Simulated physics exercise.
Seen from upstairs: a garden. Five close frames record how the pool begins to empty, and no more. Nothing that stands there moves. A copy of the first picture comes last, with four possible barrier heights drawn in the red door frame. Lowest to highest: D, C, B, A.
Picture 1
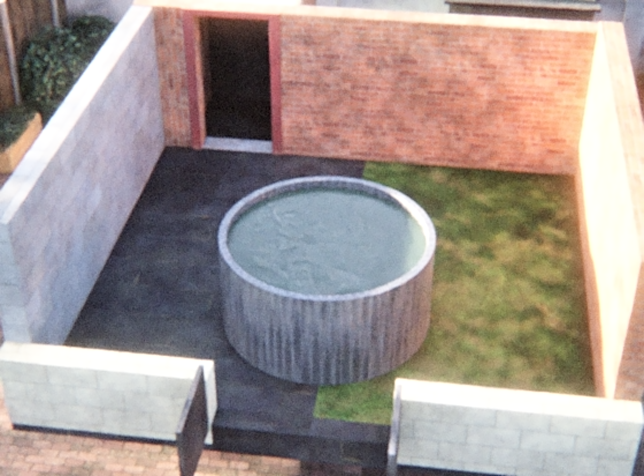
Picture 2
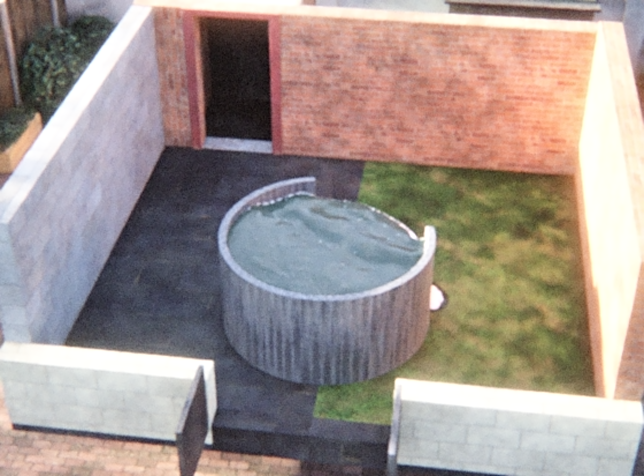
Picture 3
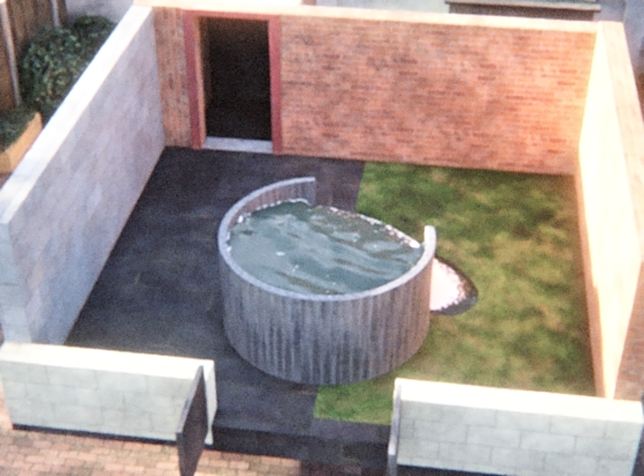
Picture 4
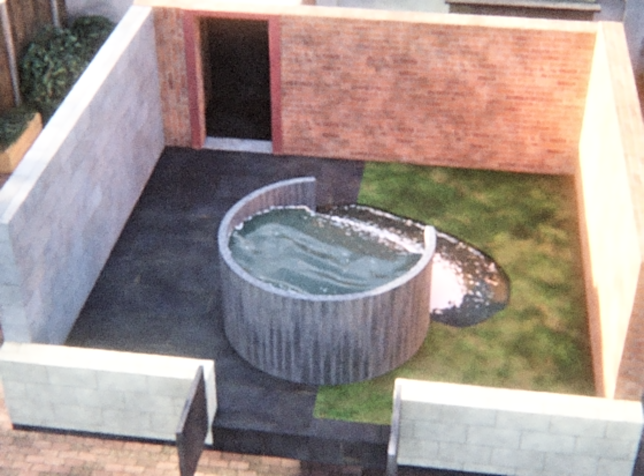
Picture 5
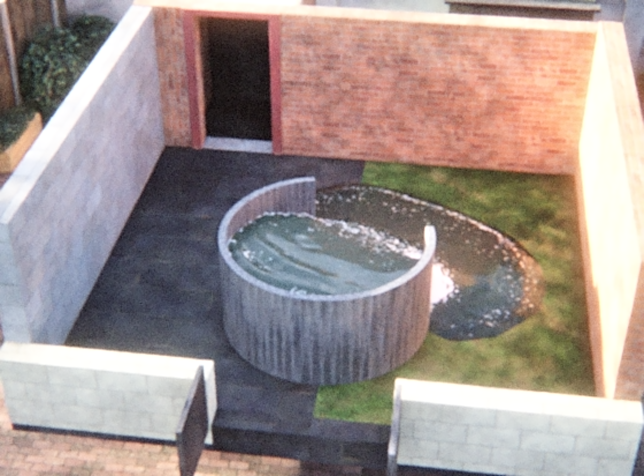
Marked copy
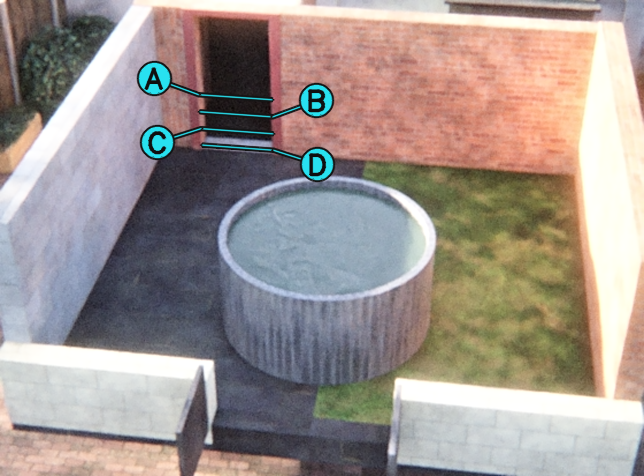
In a walled yard seen from upstairs, dark paving lies on the left and patchy green grass on the right, with pale walls around and a brick wall behind. A round grey pool full of water stands in the middle, a red-framed doorway behind it and an open gate in front. The pool's back right side opens, and water pours out, spreading rightward over the grass in a glinting, widening sheet.
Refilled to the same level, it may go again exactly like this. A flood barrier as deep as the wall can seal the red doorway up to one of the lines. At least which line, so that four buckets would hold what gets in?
The answer is height C.
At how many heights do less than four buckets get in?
Three of them.
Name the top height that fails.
Here it is height D.
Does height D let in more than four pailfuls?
Yes, it does.
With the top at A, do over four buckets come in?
No, that is safe.
On the marked copy, A at (235, 97); B at (236, 114); C at (236, 131); D at (237, 147); from the bottom up D, C, B, A.
Choosing A, nothing gets over.
Choosing B, nothing gets over.
Choosing C, nothing gets over.
Choosing D, some 15 bucketfuls get in.
